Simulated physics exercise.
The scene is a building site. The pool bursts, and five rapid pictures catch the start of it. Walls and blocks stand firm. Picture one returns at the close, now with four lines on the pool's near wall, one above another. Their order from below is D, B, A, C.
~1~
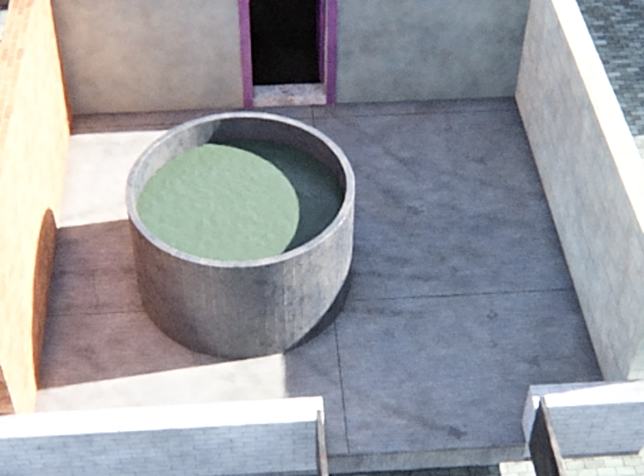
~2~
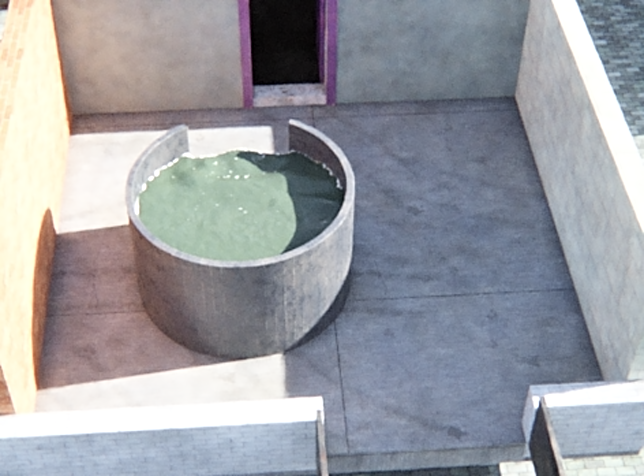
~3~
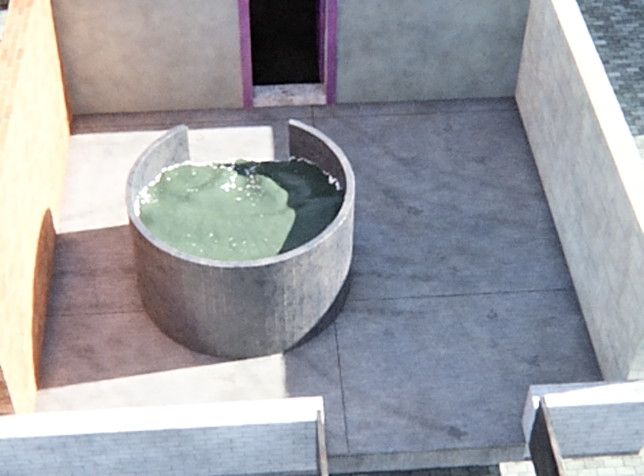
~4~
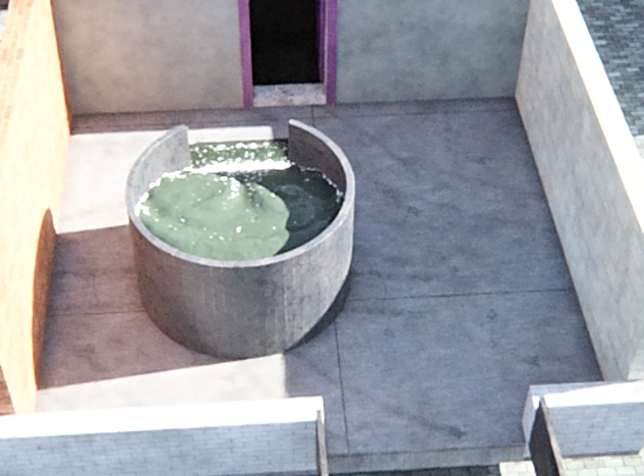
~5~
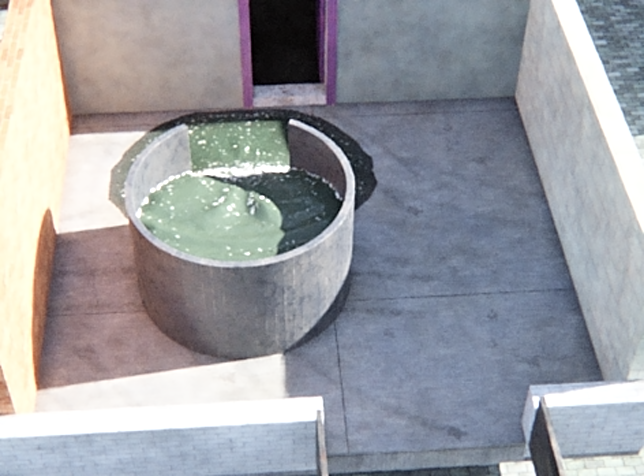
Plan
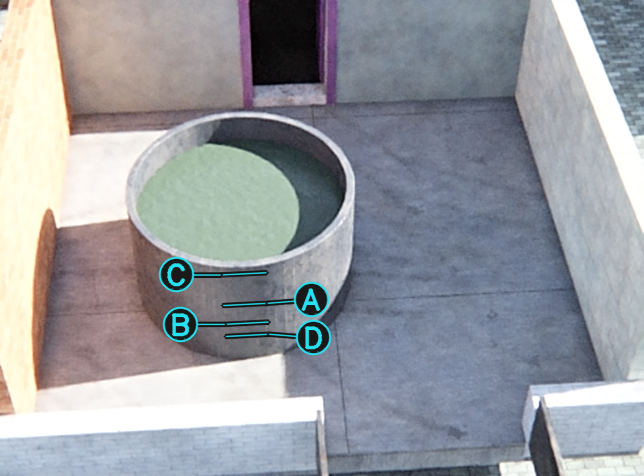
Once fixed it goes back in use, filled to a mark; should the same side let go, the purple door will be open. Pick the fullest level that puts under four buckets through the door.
D is the one.
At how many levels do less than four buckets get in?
One.
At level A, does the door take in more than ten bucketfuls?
Yes.
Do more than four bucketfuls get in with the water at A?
Yes, that goes wrong.
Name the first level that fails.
That is level B.
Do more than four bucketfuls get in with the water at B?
Yes, that goes wrong.
In cyan, A at (245, 304); B at (246, 323); C at (243, 273); D at (247, 335); from the bottom up D, B, A, C.
With A, dozens of bucketfuls pour in.
With B, about 10 bucketfuls get in.
With C, dozens of bucketfuls pour in.
With D, a bucket or two gets in.
